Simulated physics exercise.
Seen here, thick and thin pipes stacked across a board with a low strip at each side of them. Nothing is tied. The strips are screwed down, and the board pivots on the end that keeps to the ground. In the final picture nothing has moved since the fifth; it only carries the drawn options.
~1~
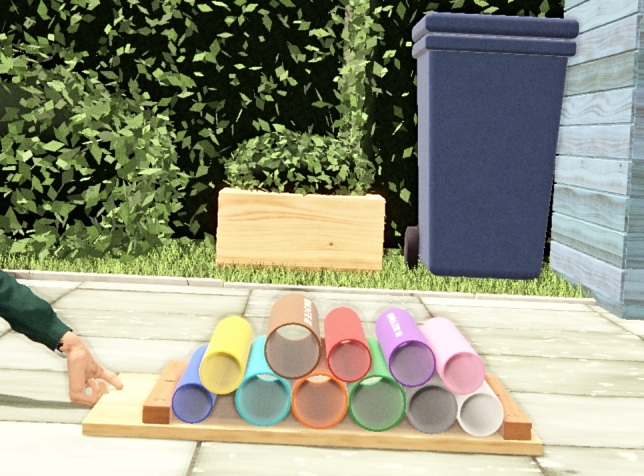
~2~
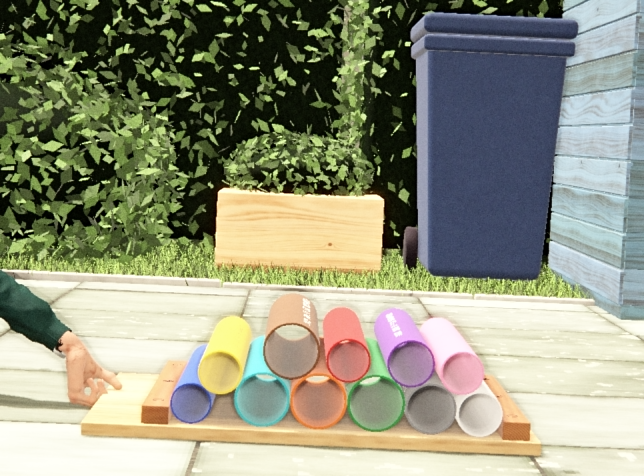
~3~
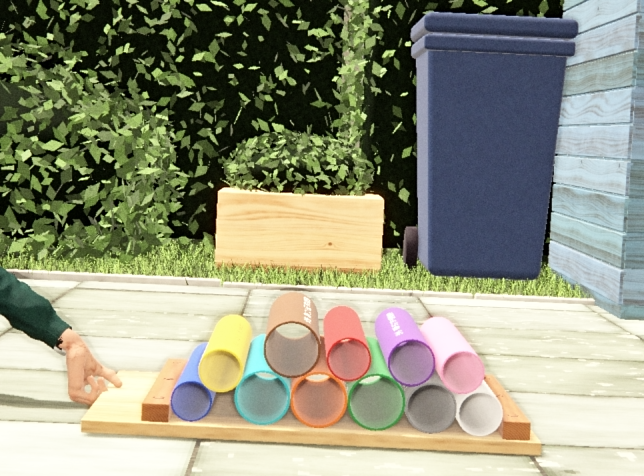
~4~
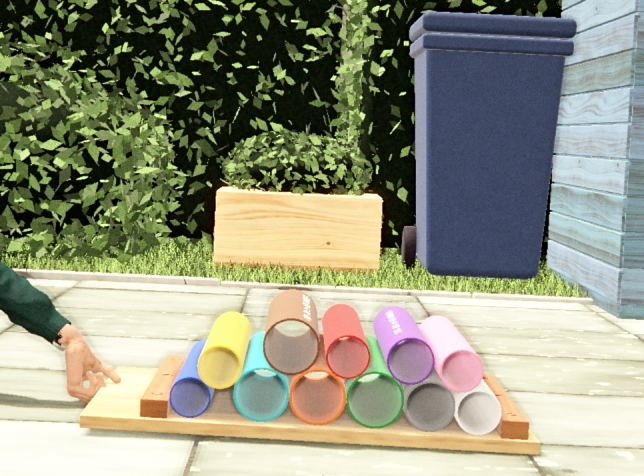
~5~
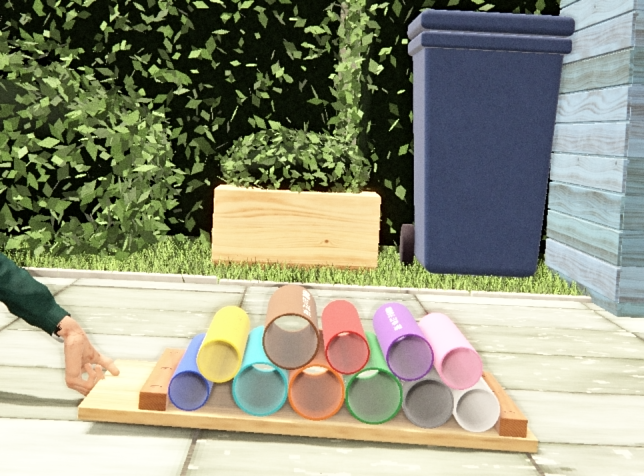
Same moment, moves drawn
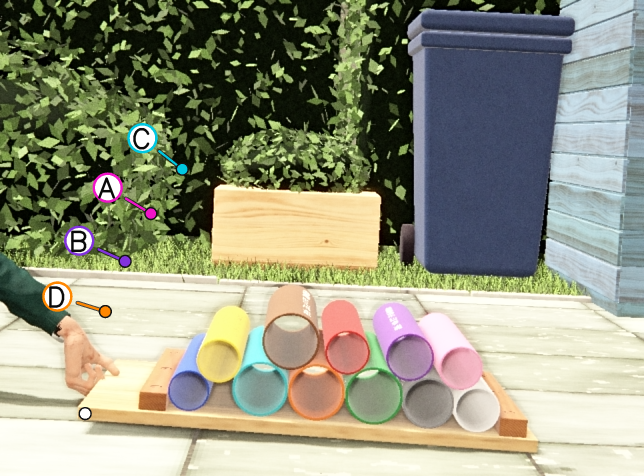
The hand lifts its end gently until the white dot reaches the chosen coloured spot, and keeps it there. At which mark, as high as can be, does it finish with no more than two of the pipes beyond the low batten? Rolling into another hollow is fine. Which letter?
The answer is mark A.
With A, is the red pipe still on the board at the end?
Yes.
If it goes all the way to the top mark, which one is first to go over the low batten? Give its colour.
The pink one.
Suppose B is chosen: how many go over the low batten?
The count is none.
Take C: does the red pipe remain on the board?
No, with C.
On the marked copy, A at (151, 214); B at (125, 261); C at (182, 169); D at (105, 312); the white dot at (85, 414).
Following A. Soon after the start, board at 17°.
Later, board at 28°.
In the end, board at 28°, two over the low batten (purple, pink).
As for the rest, B none over the low batten; C four over the low batten (purple, pink, red, brown); D none over the low batten.
